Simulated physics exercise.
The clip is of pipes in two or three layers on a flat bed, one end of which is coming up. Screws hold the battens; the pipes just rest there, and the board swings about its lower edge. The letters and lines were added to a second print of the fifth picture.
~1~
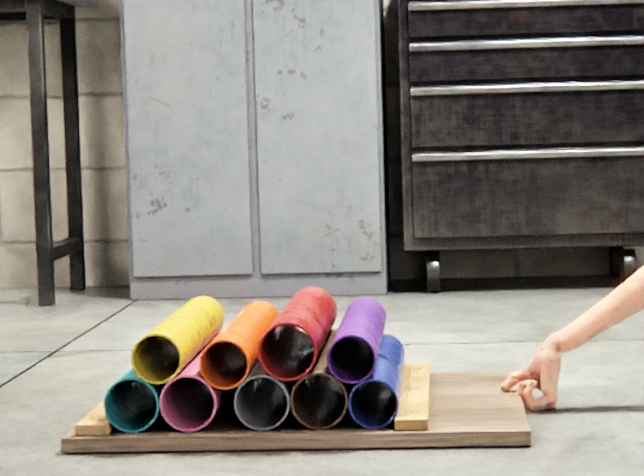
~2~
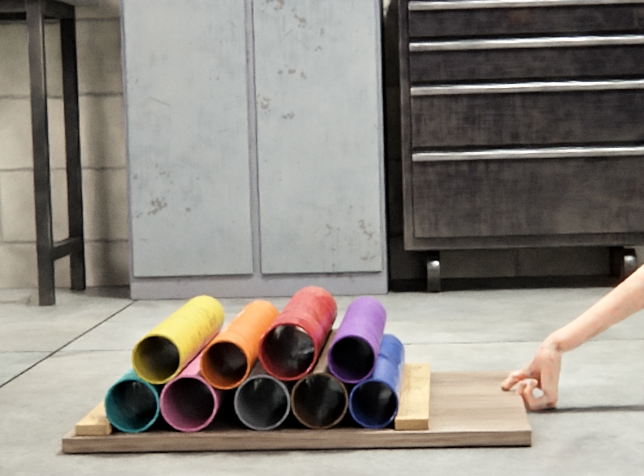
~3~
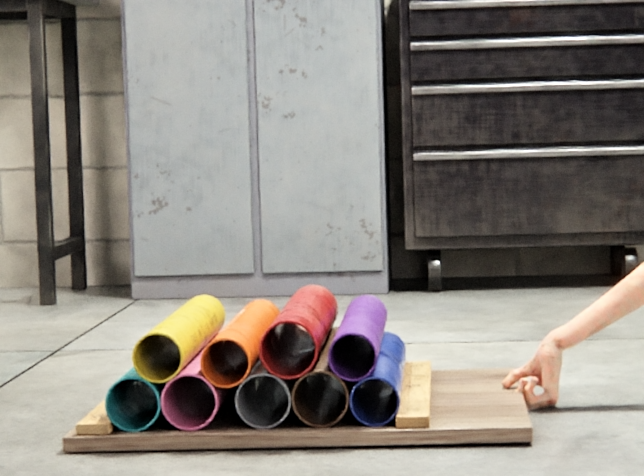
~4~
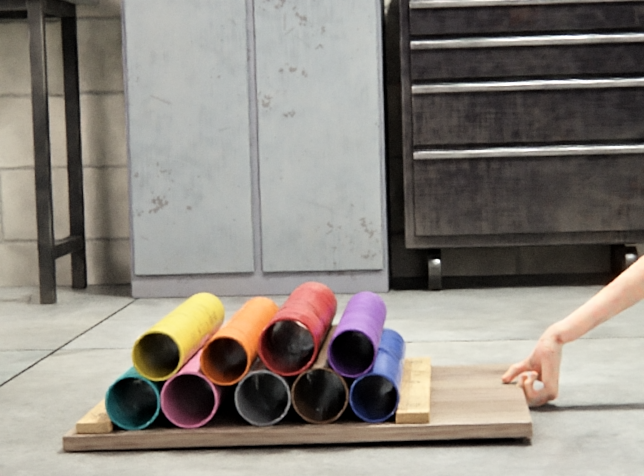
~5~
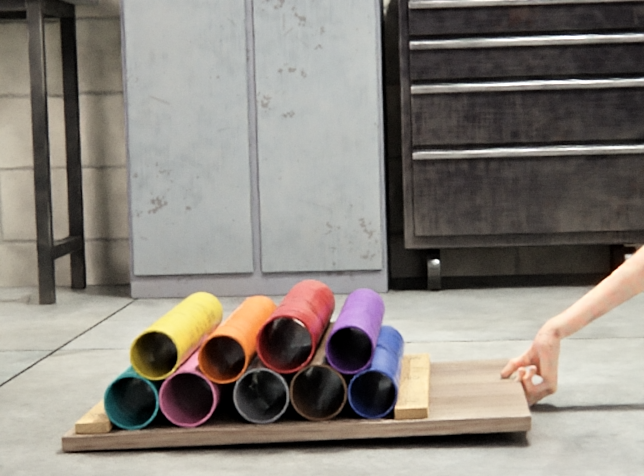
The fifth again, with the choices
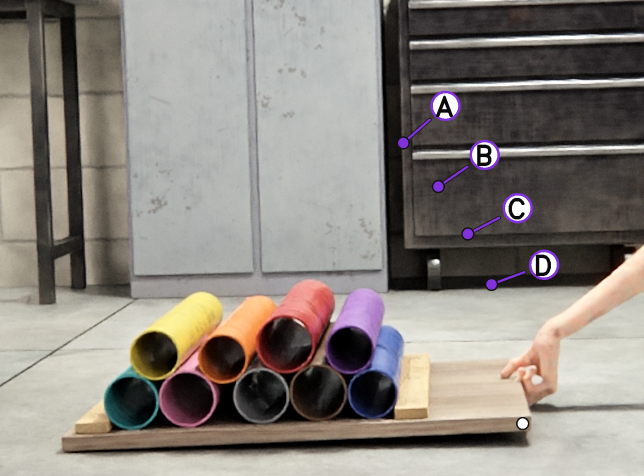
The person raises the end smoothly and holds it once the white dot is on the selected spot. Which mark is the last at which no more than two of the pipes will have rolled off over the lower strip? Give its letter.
No higher than C.
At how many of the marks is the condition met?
Two of them.
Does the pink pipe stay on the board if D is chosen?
Yes.
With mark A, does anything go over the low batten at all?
At A: Yes.
On the marked copy, A at (404, 143); B at (438, 187); C at (468, 234); D at (491, 285); the white dot at (523, 424).
Taking C. A third of the way, board at 16°.
Two thirds of the way, board at 26°.
When it is over, board at 26°, none over the low batten.
As for the rest, A nine over the low batten; B nine over the low batten; D none over the low batten.
